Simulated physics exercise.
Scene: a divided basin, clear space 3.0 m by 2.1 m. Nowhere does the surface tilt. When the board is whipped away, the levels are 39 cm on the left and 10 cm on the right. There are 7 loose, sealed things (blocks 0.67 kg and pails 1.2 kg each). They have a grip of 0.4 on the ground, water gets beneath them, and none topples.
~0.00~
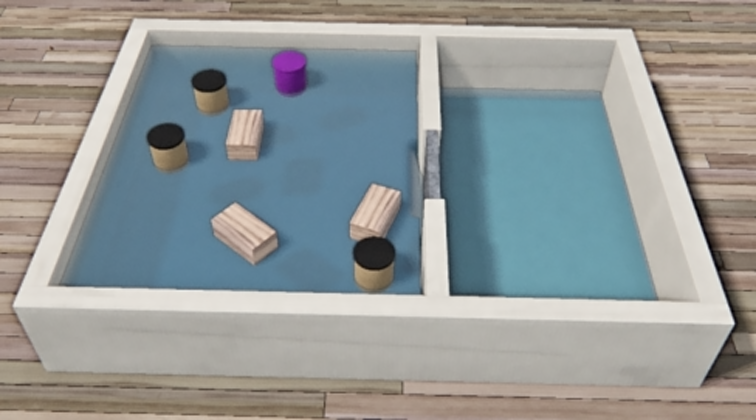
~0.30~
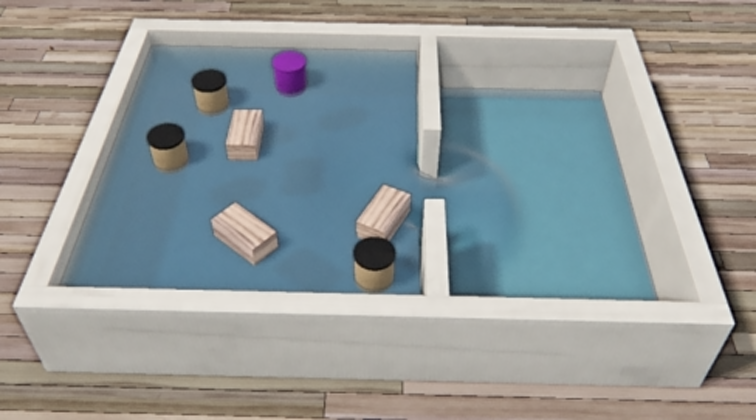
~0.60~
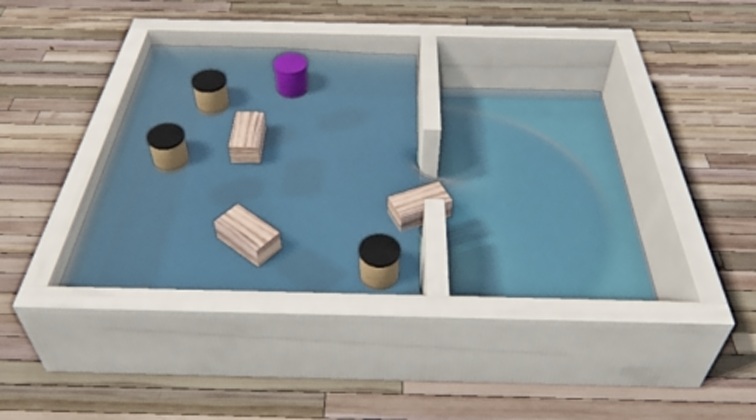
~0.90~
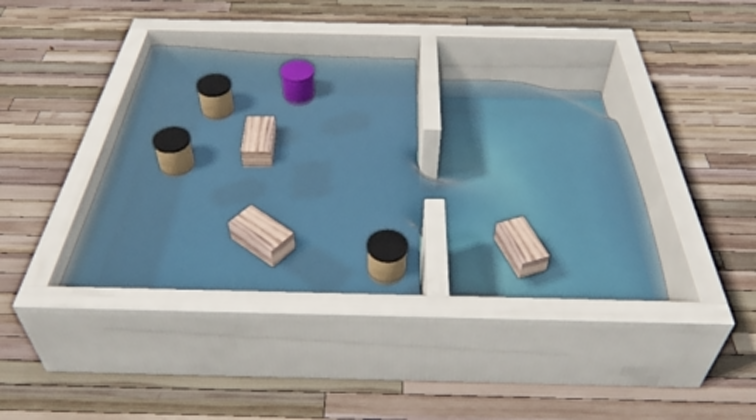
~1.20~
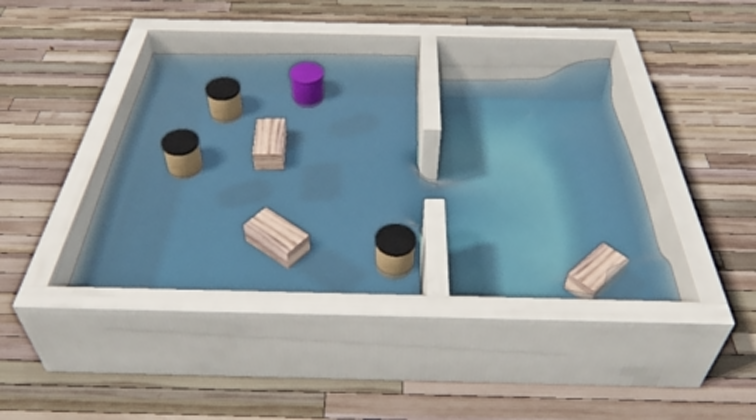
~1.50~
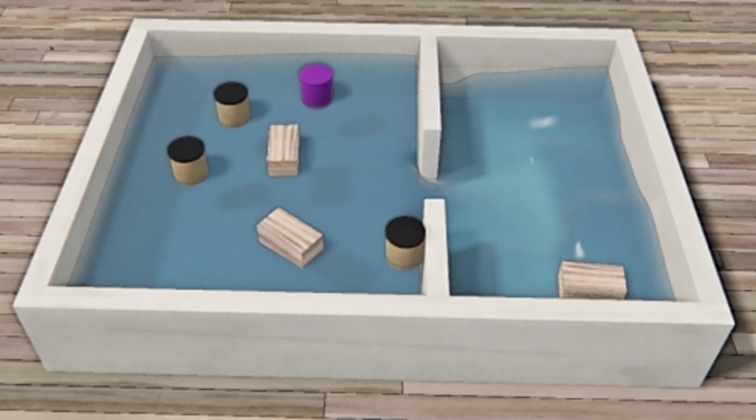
The footage shows a basin divided by a wall whose gap opens, sending ripples into the right side; one wooden block swings through the gap to the near right corner, while the purple pail and other floating objects drift slightly rightward.
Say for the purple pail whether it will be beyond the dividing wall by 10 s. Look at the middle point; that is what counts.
Not across.
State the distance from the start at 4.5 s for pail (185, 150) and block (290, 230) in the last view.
One is off by 10 cm, the other by 30 cm, in the order asked.
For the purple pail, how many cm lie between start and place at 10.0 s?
Around 30 cm from the start.
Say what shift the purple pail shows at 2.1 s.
Displacement by then near 20 cm.
After 2.1 s the purple pail is near (320, 86), 0.2 m from its start, afloat; 1 of 7 are over the mark; 7 afloat.
After 4.5 s the purple pail is near (326, 94), 0.3 m from its start, afloat; 1 of 7 are over the mark; 7 afloat.
After 7.0 s the purple pail is near (331, 91), 0.3 m from its start, afloat; 1 of 7 are over the mark; 7 afloat.
After 10.0 s the purple pail is near (332, 92), 0.3 m from its start, afloat; 1 of 7 are over the mark; 7 afloat.
